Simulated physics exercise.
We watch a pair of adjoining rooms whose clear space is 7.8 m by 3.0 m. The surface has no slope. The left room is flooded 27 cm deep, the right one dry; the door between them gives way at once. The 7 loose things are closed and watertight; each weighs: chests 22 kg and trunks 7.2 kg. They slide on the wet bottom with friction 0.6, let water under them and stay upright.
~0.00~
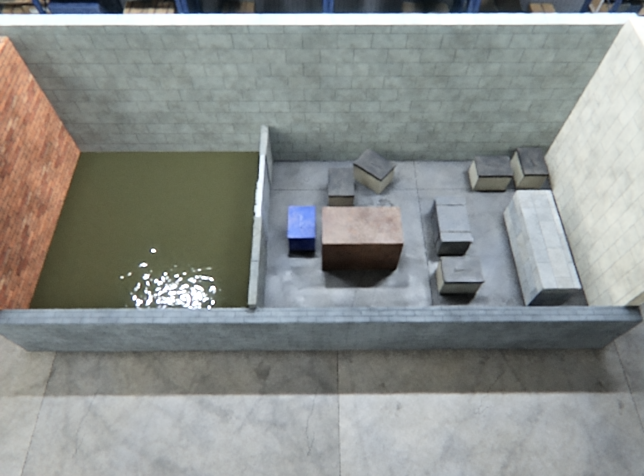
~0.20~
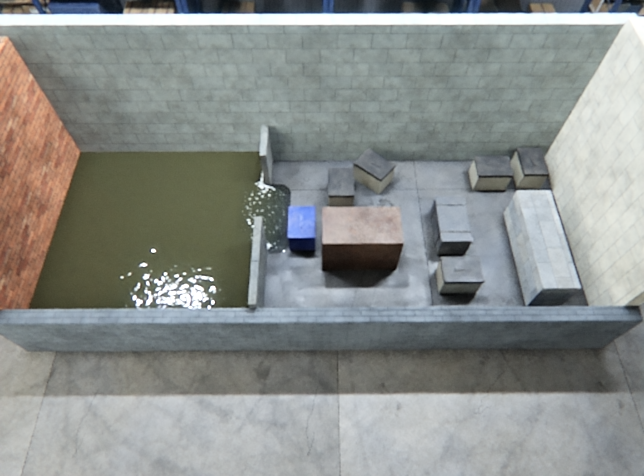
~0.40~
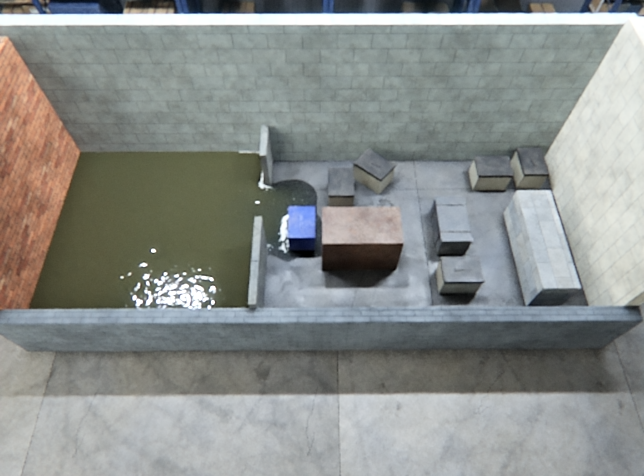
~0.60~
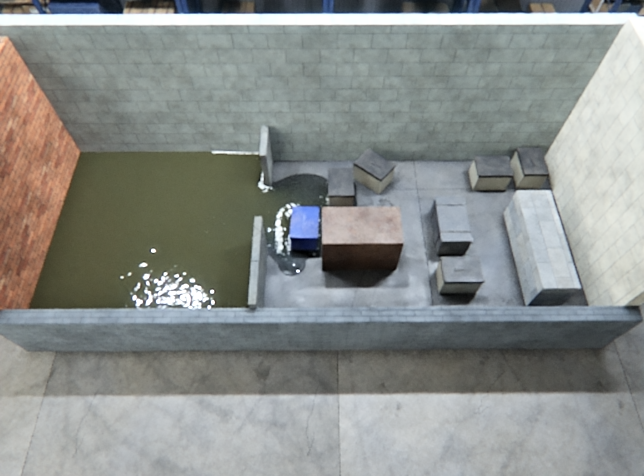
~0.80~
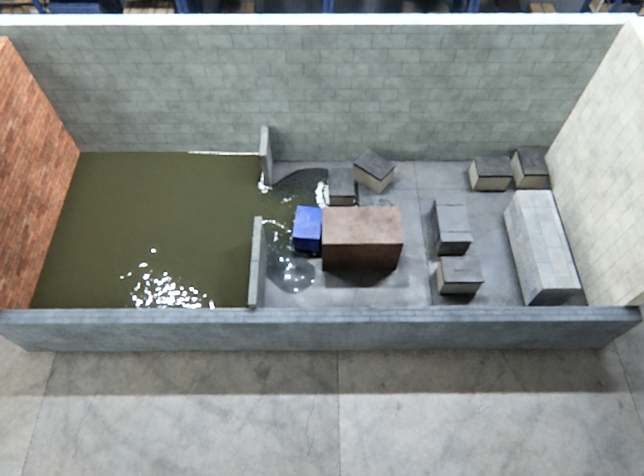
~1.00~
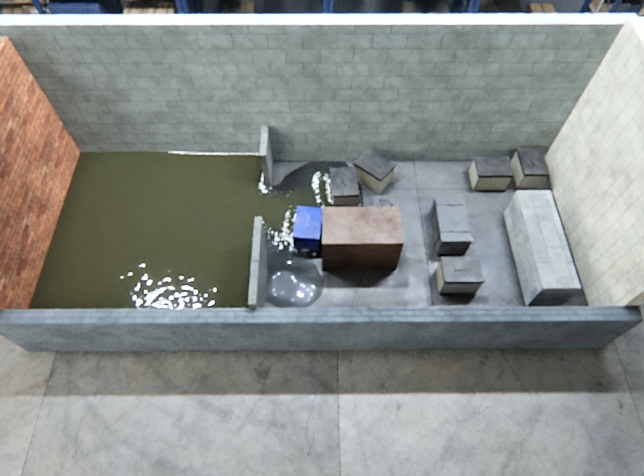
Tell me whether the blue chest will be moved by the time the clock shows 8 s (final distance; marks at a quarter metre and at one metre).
The blue chest holds its place.
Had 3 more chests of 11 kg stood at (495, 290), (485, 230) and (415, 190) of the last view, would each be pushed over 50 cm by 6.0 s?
In that order: Under, under, past it.
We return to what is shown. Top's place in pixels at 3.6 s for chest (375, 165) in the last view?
Near (433, 181).
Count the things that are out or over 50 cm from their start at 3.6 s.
I count 2.
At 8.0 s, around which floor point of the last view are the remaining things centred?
Around (462, 247).
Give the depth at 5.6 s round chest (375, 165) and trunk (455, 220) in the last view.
About 11 and 9 cm.
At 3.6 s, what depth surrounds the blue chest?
Roughly 9 cm.
After 1.6 s the blue chest is near (308, 222), 0.1 m from its start, aground; 0 afloat.
After 3.6 s the blue chest is near (308, 222), 0.1 m from its start, aground; 0 afloat.
After 5.6 s the blue chest is near (308, 222), 0.1 m from its start, aground; 4 afloat.
After 8.0 s the blue chest is near (308, 222), 0.1 m from its start, aground; 5 afloat.
